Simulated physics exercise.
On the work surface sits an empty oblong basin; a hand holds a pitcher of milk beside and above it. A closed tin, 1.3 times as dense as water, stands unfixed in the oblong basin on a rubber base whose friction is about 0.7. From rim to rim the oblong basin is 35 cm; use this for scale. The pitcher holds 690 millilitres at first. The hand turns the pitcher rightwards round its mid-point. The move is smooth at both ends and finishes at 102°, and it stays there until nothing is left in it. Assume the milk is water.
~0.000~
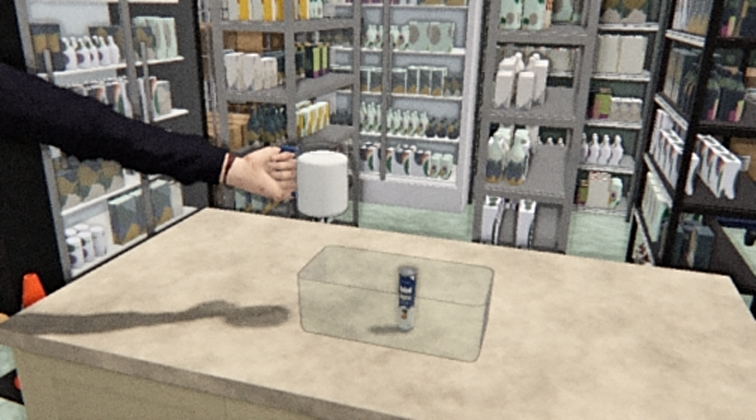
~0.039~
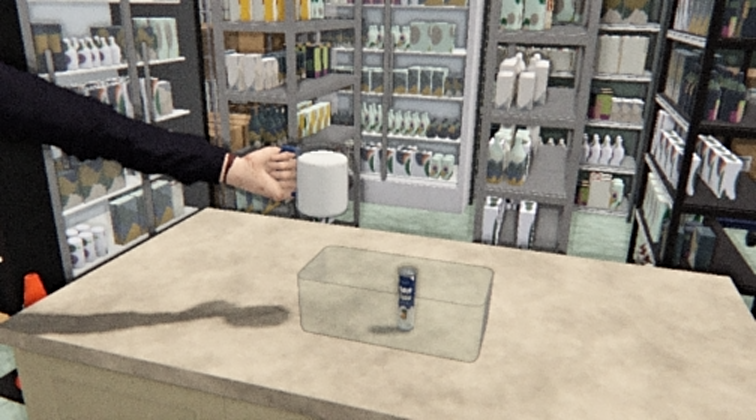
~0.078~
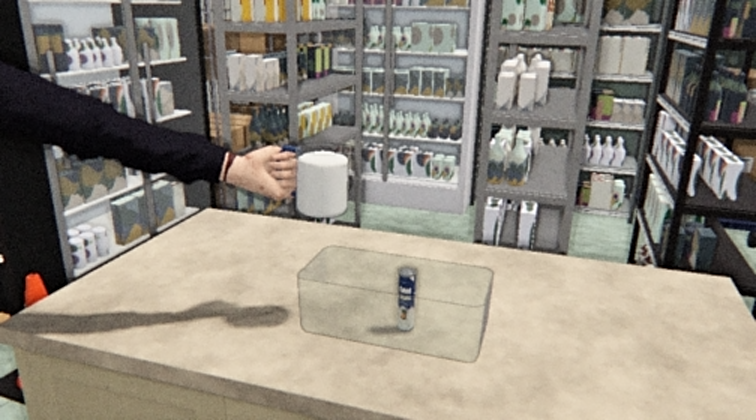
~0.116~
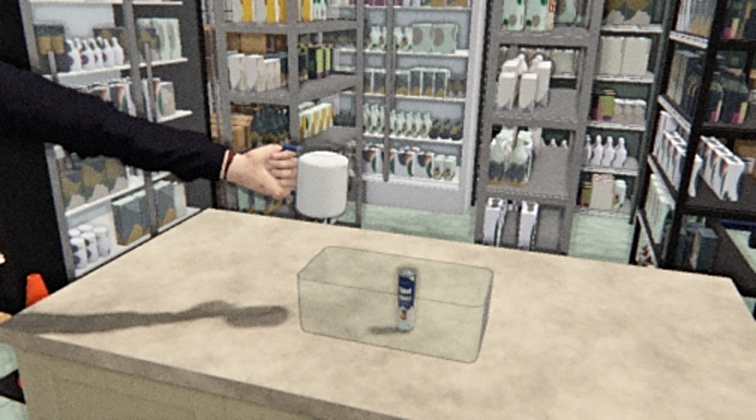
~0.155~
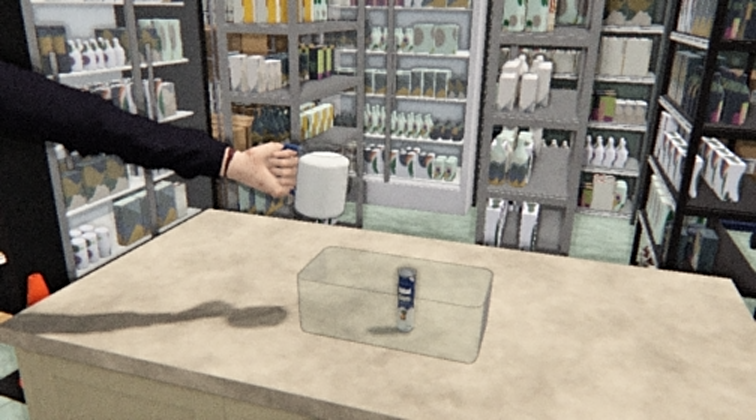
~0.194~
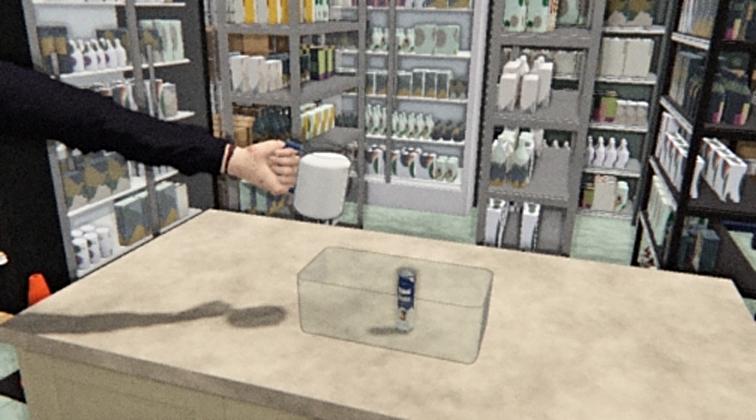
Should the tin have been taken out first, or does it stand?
It fails to stay erect.
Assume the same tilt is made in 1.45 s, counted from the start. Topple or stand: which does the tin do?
The tin tumbles.
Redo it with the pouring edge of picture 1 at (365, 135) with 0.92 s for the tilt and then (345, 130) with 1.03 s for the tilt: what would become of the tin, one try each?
First it tips over; then it stays on its base.
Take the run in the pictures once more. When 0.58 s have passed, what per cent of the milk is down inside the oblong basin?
At that time the basin holds about 1 per cent of the liquid.
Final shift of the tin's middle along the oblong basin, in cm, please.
Roughly 8.5 cm.
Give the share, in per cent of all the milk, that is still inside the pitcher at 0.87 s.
Close to 38 percent of the total.
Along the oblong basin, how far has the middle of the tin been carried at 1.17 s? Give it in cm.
Around 9 cm.
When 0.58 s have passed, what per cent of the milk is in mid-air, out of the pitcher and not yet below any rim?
Estimate: About 12 % of all of it.
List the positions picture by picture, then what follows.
In the first picture, it leans 0°; its right rim is at (355, 152); the milk meets the walls at (301, 155) and (347, 160); the oblong basin's rim runs from (312, 261) to (490, 288); the tin's top is at (408, 274).
In the second picture, it leans 0°; its right rim is at (355, 152); the milk meets the walls at (301, 155) and (348, 160).
In the third picture, it leans 2°; its right rim is at (355, 153); the milk meets the walls at (301, 155) and (348, 160).
In the fourth picture, it leans 3°; its right rim is at (356, 155); the milk meets the walls at (302, 155) and (349, 161).
In the fifth picture, it leans 6°; its right rim is at (357, 157); the milk meets the walls at (303, 156) and (349, 162).
In the sixth picture, it leans 9°; its right rim is at (358, 160); the milk meets the walls at (304, 157) and (351, 163).
By 0.58 s the tilt is 65° and 86 per cent is still to pour; the tin stands where it began.
By 0.87 s the tilt is 98° and 37 per cent is still to pour; the tin stands where it began.
By 1.17 s the tilt is 102° and 7 per cent is still to pour; the tin lies on its side.
By 1.49 s the tilt is 102° and 1 per cent is still to pour; the tin lies on its side.
At rest the tin lies on its side.
